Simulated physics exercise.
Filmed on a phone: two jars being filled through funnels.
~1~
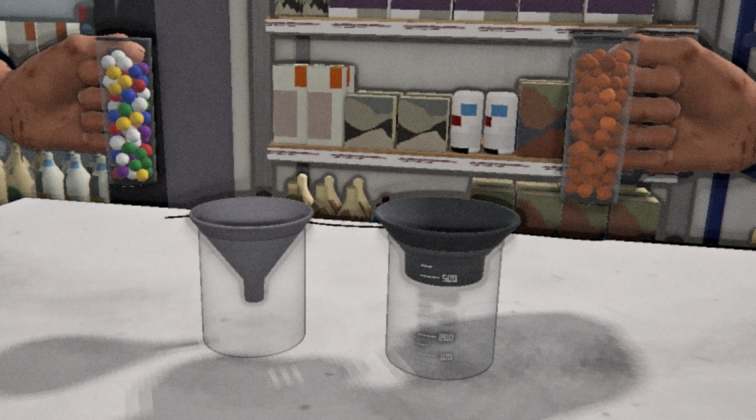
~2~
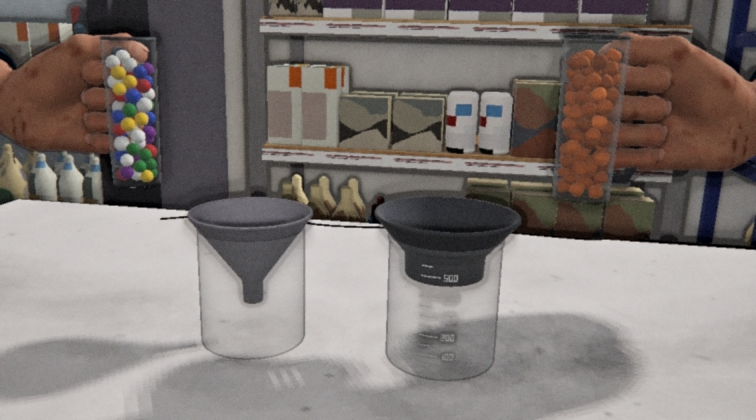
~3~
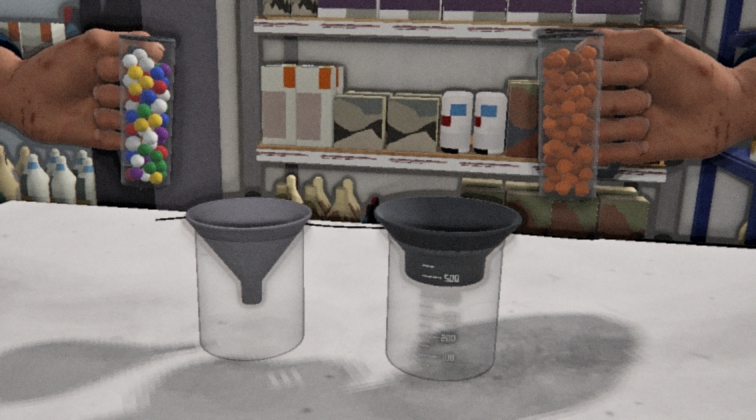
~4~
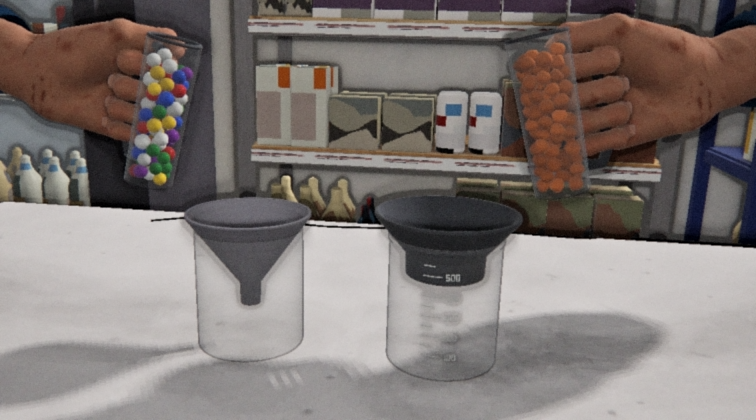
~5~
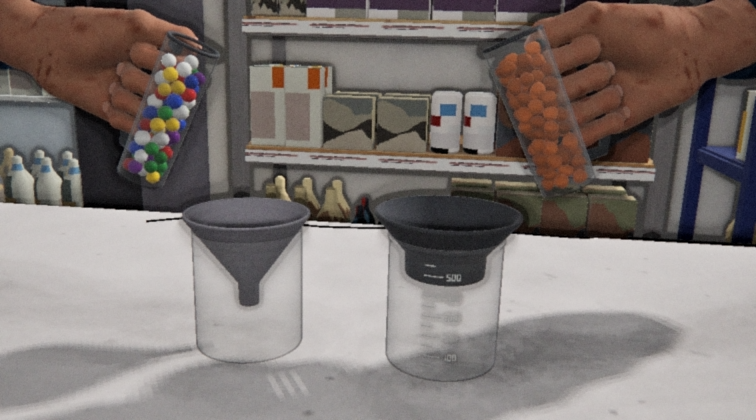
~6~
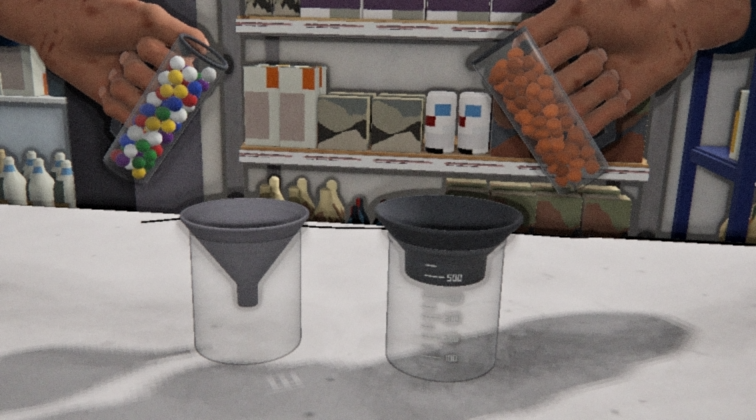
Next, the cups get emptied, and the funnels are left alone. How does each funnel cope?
On the left it gets blocked, on the right it runs clear.
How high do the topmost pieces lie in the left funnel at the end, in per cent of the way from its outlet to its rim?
Roughly 90 in a hundred.
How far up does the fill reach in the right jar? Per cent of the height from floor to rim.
Close to 20 per cent.
Then, 0.33 s later than the last frame, left, every one still in the cup; right, every one still in the cup.
Then, 0.68 s later than the last frame, left, almost all still in the cup, just a few in or over the funnel; right, almost all still in the cup, just a few in or over the funnel.
Then, 1.10 s later than the last frame, left, roughly a quarter still in the cup, the larger part in or over the funnel, just a few down in the jar; right, roughly a third still in the cup, roughly a quarter in or over the funnel, roughly a third down in the jar.
When it is over, left, almost all stuck in the funnel, about a tenth down in the jar; right, every one down in the jar.
